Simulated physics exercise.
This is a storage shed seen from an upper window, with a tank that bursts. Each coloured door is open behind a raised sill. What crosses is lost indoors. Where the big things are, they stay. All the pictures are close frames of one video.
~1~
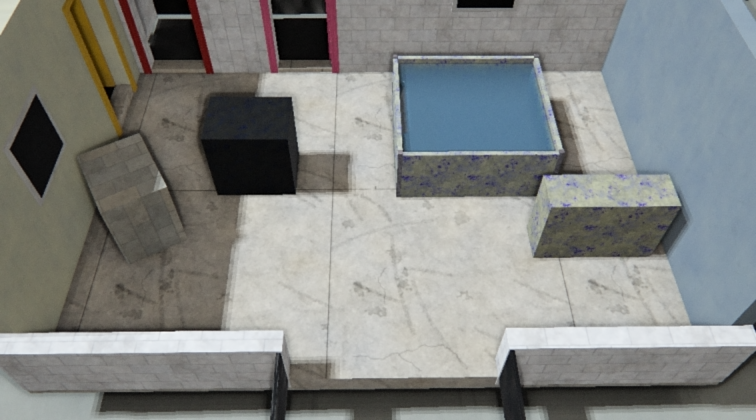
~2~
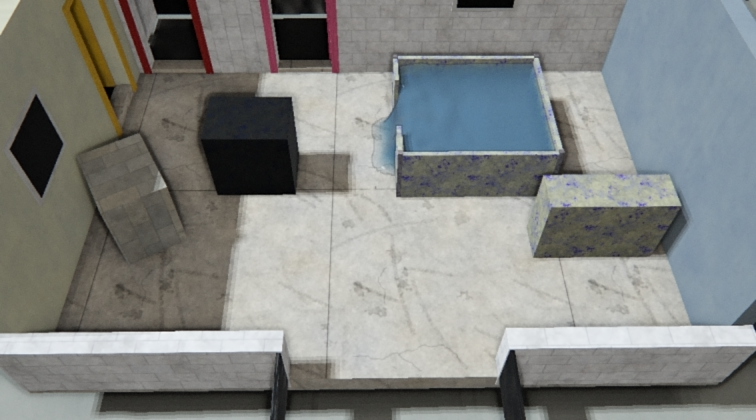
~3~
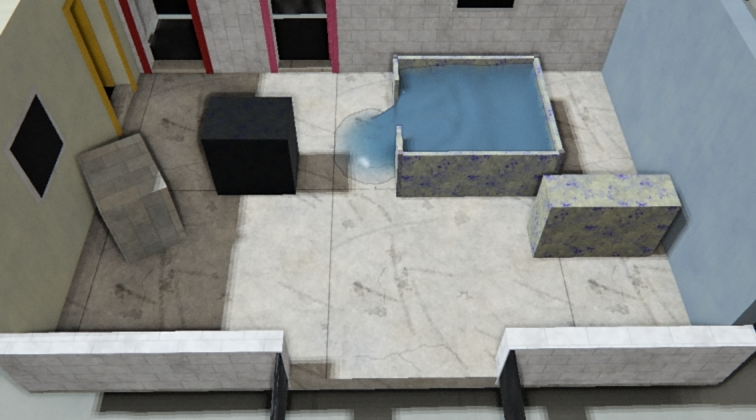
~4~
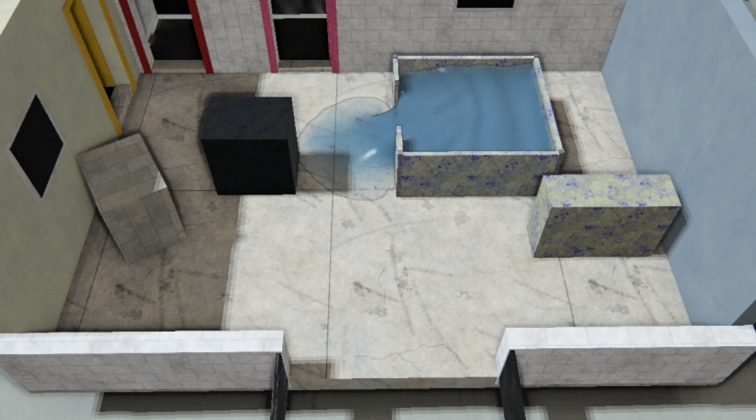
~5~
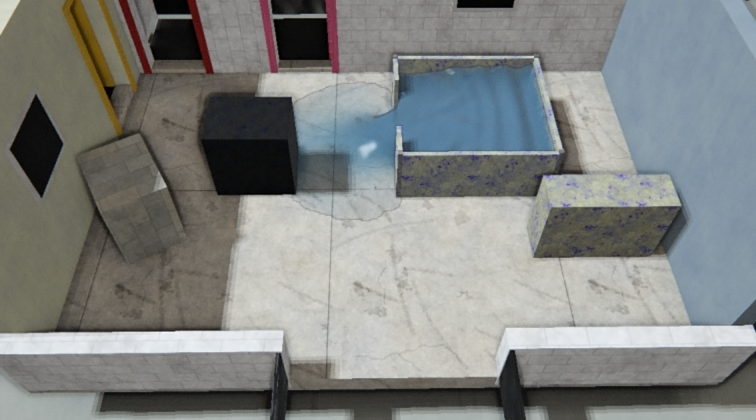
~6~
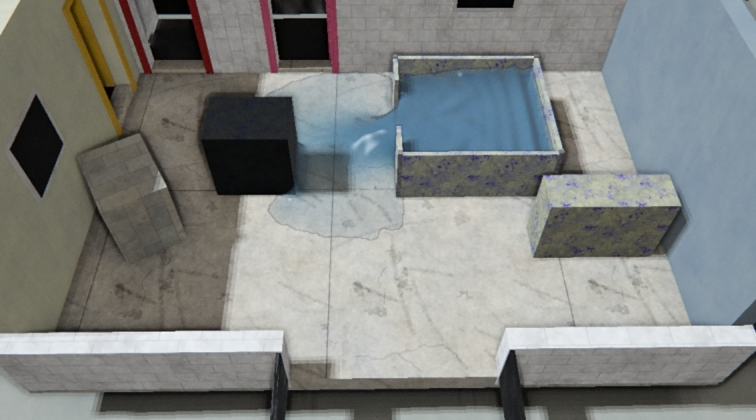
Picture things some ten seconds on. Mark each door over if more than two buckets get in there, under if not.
Yellow door: Over, pink door: Over, red door: Over.
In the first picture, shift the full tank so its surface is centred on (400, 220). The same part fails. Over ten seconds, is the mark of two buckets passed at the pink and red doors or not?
Result - pink undershoots, red overshoots.
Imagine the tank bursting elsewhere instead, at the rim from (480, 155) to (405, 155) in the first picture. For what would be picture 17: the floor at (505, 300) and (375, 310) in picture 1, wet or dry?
As listed: Covered, wet.
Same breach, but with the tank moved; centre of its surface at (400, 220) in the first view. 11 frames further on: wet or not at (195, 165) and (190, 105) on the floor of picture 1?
Soaked, soaked.
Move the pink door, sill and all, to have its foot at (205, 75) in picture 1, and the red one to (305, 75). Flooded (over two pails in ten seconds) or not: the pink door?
Taken on its own, the pink door goes beyond the limit.
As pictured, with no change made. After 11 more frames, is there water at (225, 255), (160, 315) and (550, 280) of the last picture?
Same order as asked: Drenched; drenched; dry as before.
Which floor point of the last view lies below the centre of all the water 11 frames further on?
The water's centre sits above (372, 150).
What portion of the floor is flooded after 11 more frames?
About 50 in a hundred.
A moment on, water covers 35 % of the floor; the yellow door wet at the sill, nothing in, the pink door under two buckets in, the red door wet at the sill, nothing in.
Next, water covers 50 % of the floor; the yellow door over two buckets in, the pink door over two buckets in, the red door under two buckets in.
Then, water covers 55 % of the floor; the yellow door far over two buckets in, the pink door over two buckets in, the red door far over two buckets in.
Later, water covers 60 % of the floor; the yellow door far over two buckets in, the pink door over two buckets in, the red door far over two buckets in.
In the end, water covers 85 % of the floor; the yellow door far over two buckets in, the pink door over two buckets in, the red door far over two buckets in.
